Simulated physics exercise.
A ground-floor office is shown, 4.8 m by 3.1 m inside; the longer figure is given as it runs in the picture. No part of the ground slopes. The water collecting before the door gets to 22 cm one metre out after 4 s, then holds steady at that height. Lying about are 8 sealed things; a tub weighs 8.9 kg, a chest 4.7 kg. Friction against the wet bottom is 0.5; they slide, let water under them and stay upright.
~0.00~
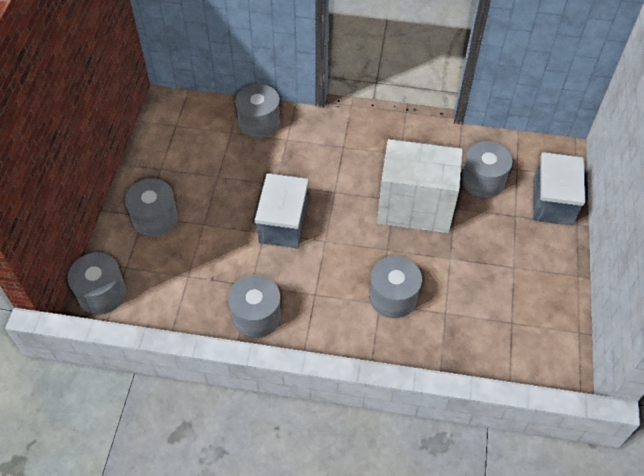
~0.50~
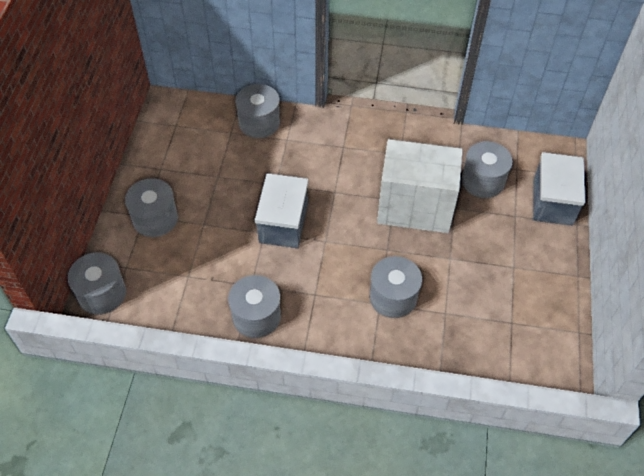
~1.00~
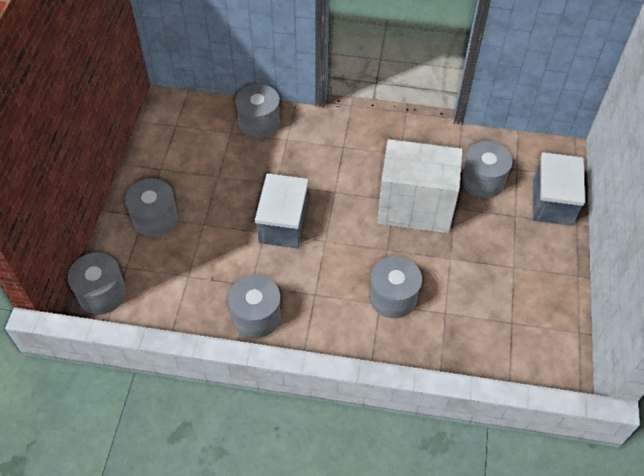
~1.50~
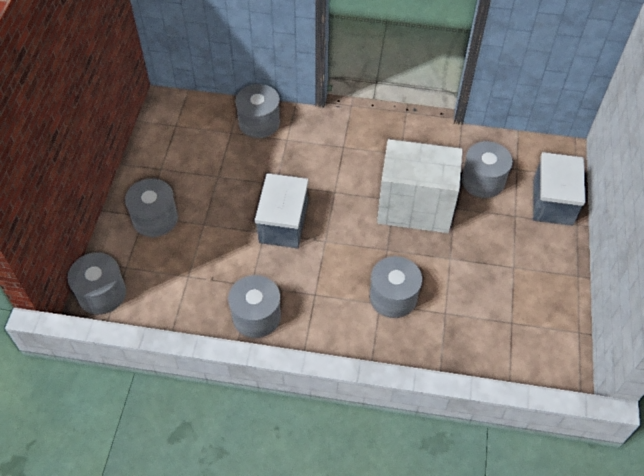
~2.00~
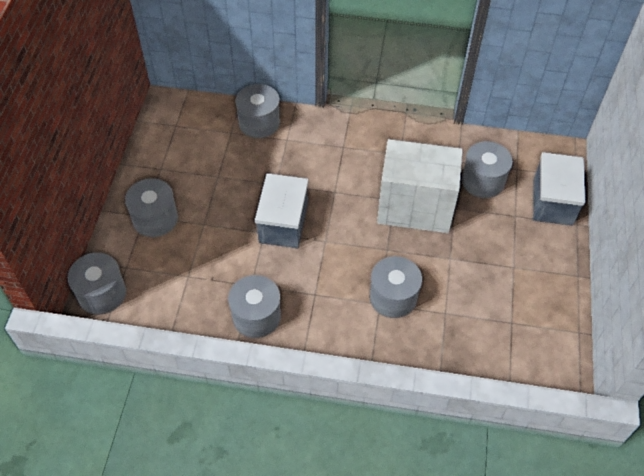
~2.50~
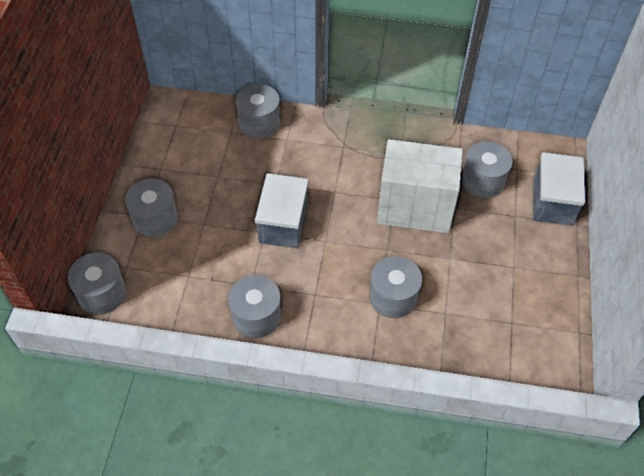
Greenish water covers the ground outside, then a little spreads through the doorway onto the tiles.
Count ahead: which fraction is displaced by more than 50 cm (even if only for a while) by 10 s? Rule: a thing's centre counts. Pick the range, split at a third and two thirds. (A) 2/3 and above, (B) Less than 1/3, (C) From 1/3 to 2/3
2/3 and above.
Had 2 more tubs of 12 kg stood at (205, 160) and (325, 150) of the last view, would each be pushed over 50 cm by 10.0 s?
Taking them in order, the first is below the threshold and the second is above the threshold.
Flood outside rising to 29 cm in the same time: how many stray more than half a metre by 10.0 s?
That would give 8.
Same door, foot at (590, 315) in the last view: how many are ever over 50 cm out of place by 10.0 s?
Result: 7.
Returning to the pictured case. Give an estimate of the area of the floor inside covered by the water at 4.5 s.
Wet area: Approx. 7.0 m2.
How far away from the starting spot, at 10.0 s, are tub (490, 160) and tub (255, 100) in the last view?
40 cm and 20 cm respectively.
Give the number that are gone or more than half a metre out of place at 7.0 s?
I count 3.
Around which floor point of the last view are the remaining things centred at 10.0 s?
Averaged position, last view: Near pixel (277, 210).
After 3.5 s 0 of 8 are over 50 cm from their spots; 0 afloat.
After 4.5 s 0 of 8 are over 50 cm from their spots; 0 afloat.
After 7.0 s 3 of 8 are over 50 cm from their spots; 6 afloat.
After 10.0 s 5 of 8 are over 50 cm from their spots, and 6 have been at some point; 7 afloat.
